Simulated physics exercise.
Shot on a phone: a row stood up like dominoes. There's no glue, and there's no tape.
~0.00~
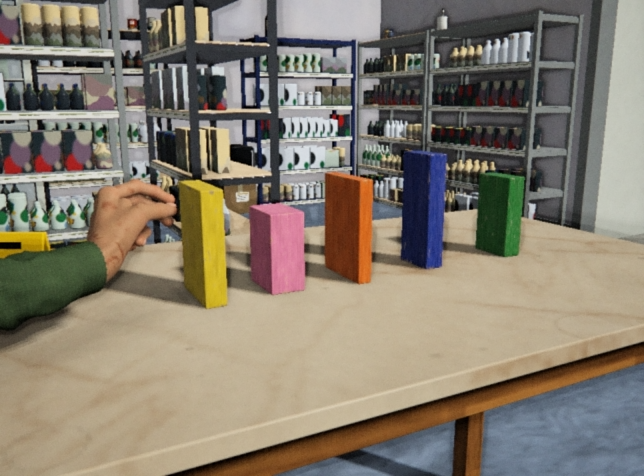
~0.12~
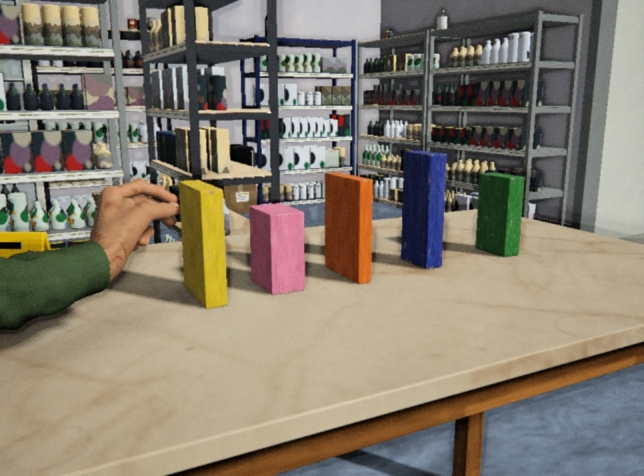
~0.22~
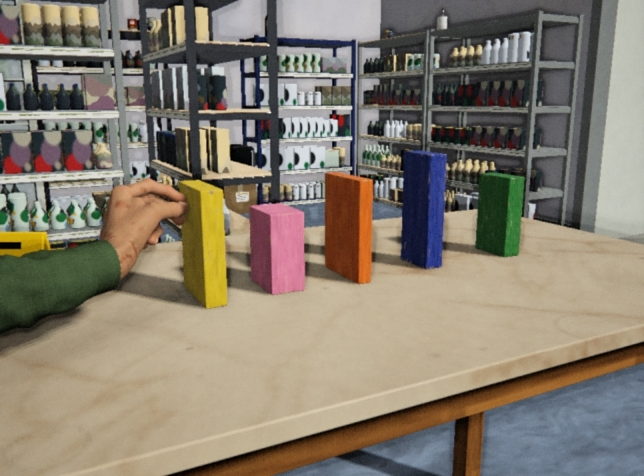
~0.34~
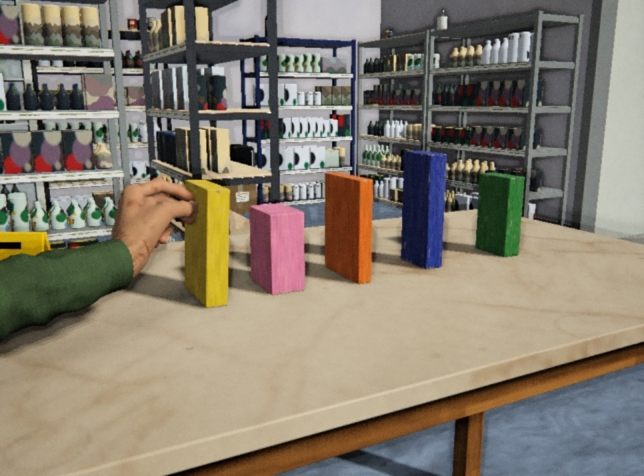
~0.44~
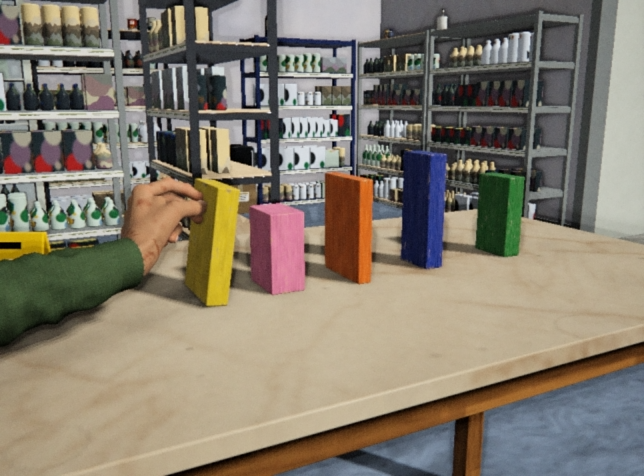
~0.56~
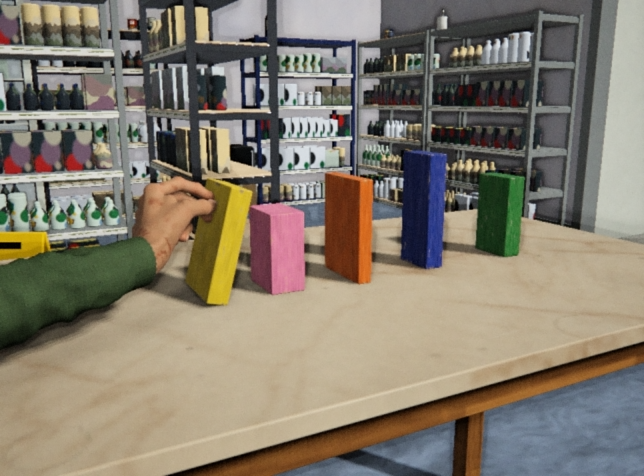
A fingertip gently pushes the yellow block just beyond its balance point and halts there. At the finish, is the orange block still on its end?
Yes.
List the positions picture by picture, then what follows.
In the first picture, orange block (348, 227); blue board (423, 209).
In the second picture, blue board (423, 209); pink board (277, 247).
In the third picture, blue board (423, 209); pink board (277, 247).
In the fourth picture, yellow block 3° over; blue board (423, 209); pink board (277, 247).
In the fifth picture, yellow block 8° over; blue board (423, 209); pink board (277, 247).
In the sixth picture, yellow block 15° over; orange block (348, 227); blue board (423, 209).
Around 0.66 s, yellow block 24° over.
Around 0.76 s, yellow block 32° over; pink board rocked 4° from its first pose.
Around 1.16 s, yellow block 33° over; pink board rocked 5° from its first pose.
Finally (1.6 s), left askew, pink board; the other 2 still in place. Final places as the last picture's camera would see them, orange block near (348, 227).
